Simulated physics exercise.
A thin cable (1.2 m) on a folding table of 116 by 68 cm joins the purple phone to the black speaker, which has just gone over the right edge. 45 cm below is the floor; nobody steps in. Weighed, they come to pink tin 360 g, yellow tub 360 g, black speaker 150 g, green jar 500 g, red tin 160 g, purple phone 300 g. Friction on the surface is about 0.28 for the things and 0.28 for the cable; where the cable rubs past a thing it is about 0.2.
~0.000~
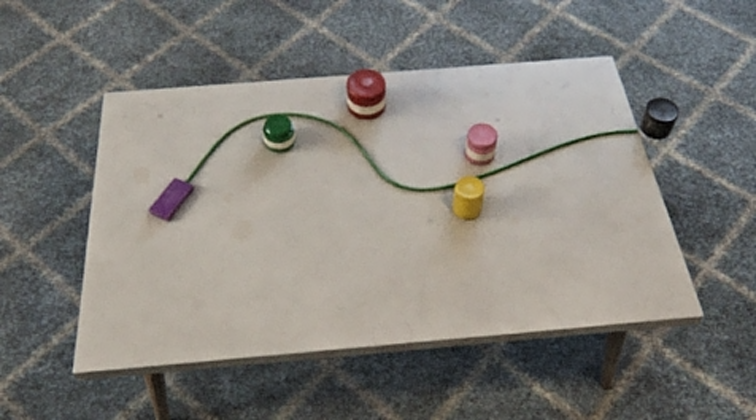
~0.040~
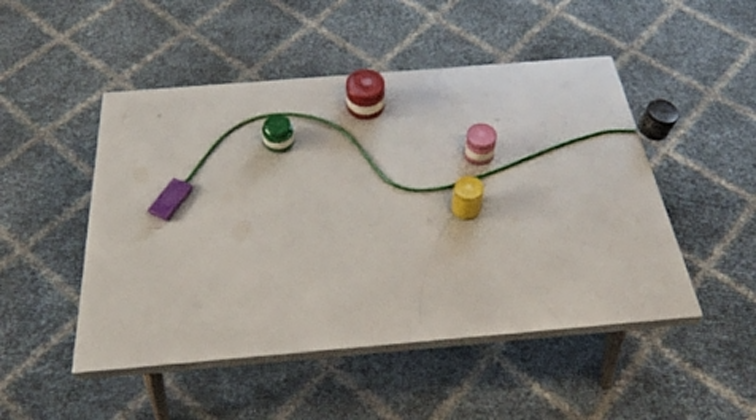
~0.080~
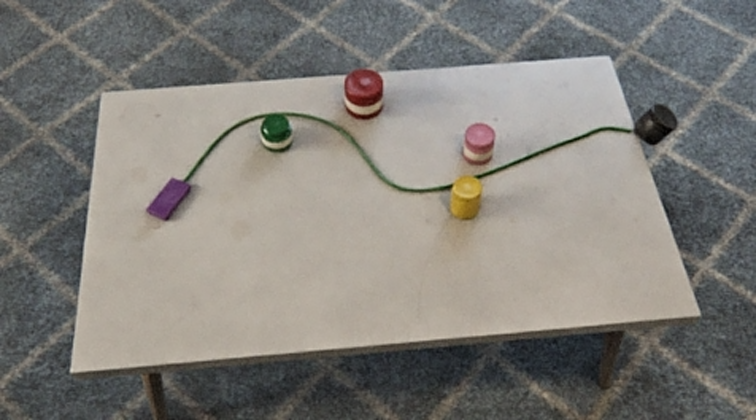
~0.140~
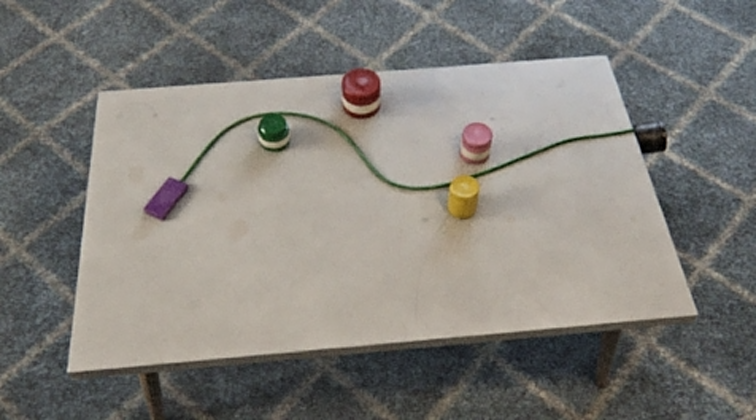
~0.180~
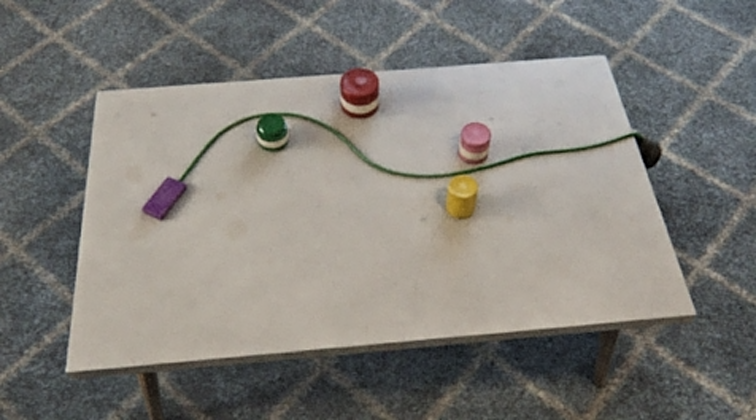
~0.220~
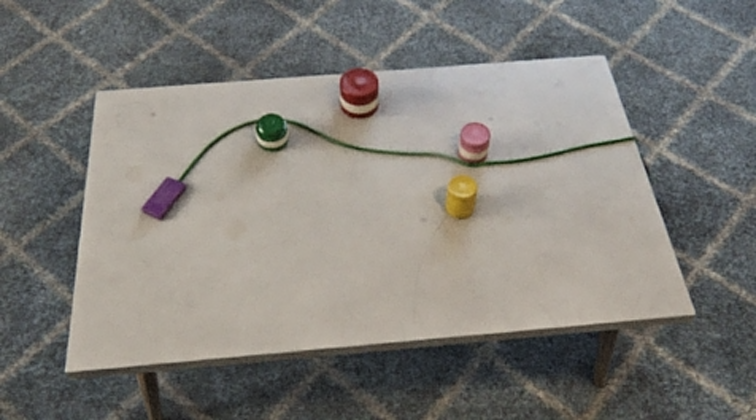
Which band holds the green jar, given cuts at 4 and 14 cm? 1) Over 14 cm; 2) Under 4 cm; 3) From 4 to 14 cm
Option 2: Under 4 cm.
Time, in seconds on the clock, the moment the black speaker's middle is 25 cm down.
Around 0.46 seconds on the clock.
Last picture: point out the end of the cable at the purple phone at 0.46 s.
In the last view it is close to (210, 174).
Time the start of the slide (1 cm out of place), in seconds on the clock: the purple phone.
Estimate for the purple phone: Near 0.30 seconds.
At 0.5 s, the cable's tail end at (210, 174); green jar 1 cm off its start, black speaker over the edge, purple phone 6 cm off its start.
At 0.7 s, the cable's tail end at (221, 165); green jar 2 cm off its start, purple phone 9 cm off its start, black speaker over the edge.
At 1.0 s, the cable's tail end at (225, 162); green jar 2 cm off its start at (273, 129), purple phone 10 cm off its start at (204, 171), black speaker over the edge.
At 1.2 s, the cable's tail end at (225, 162); green jar 2 cm off its start, purple phone 10 cm off its start, black speaker over the edge.
At 2.4 s, the cable's tail end at (225, 162); green jar 2 cm off its start at (273, 129), purple phone 10 cm off its start at (204, 171), black speaker over the edge.
